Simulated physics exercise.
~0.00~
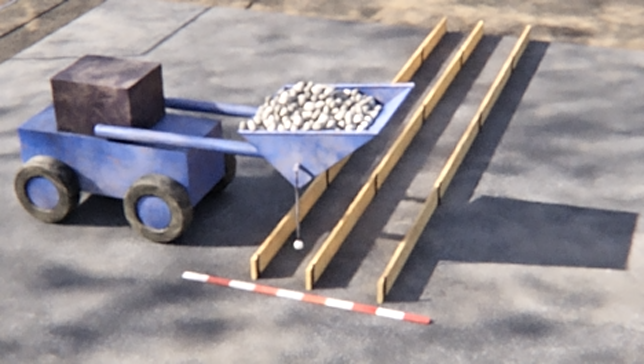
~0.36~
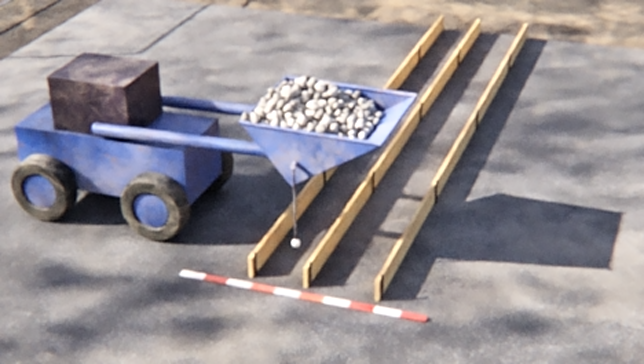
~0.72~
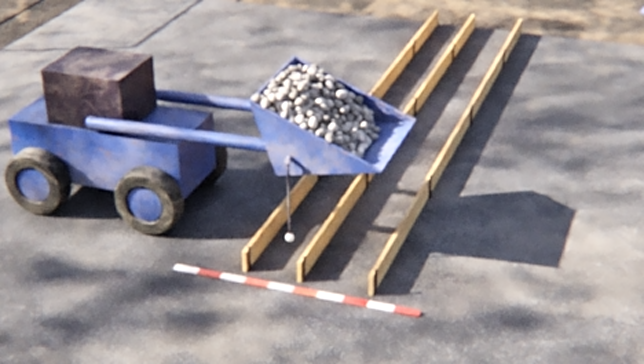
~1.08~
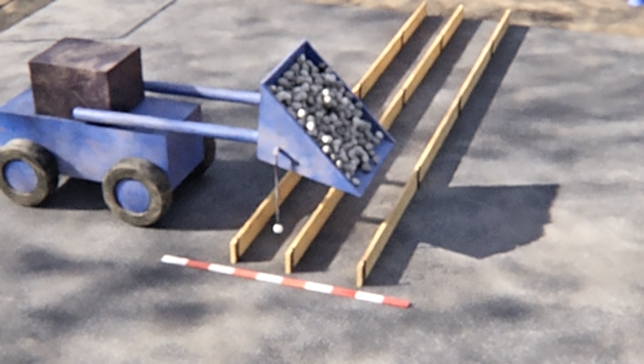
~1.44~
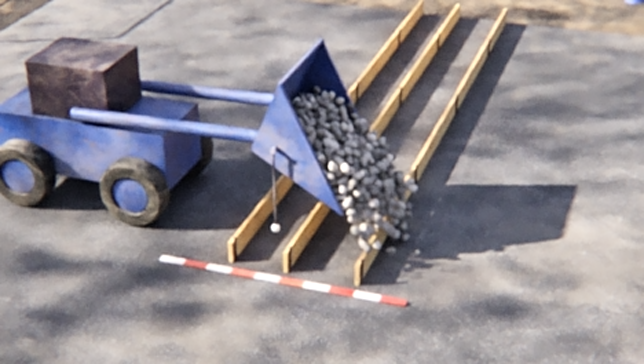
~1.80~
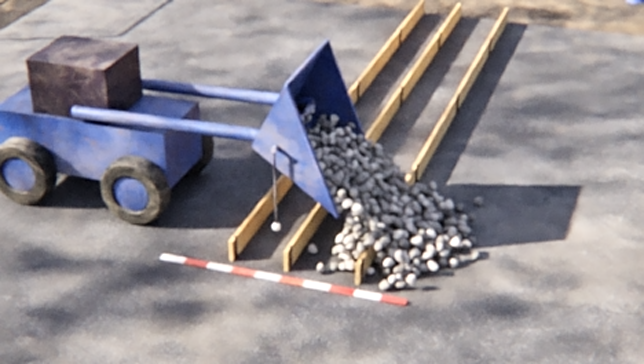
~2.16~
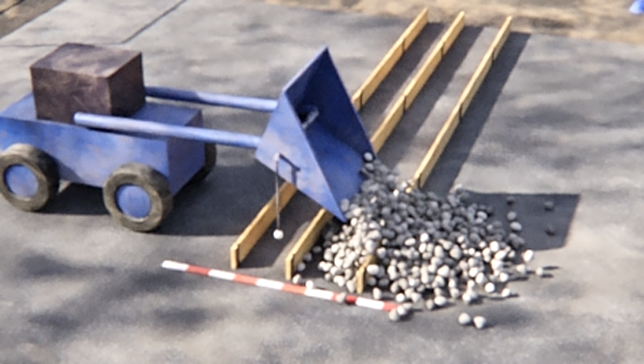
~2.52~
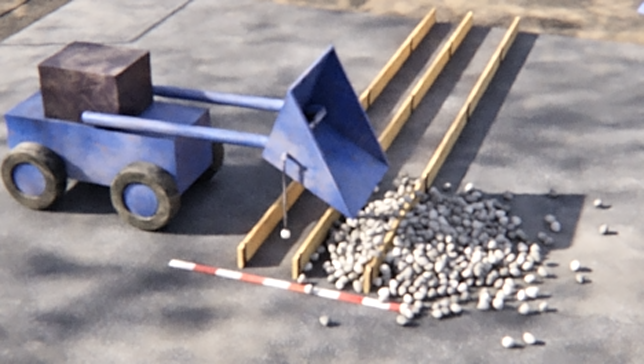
Blue toy-like loader tipping its bucket forward, spilling round pale stones over wooden boards until they lie heaped on the grey ground.
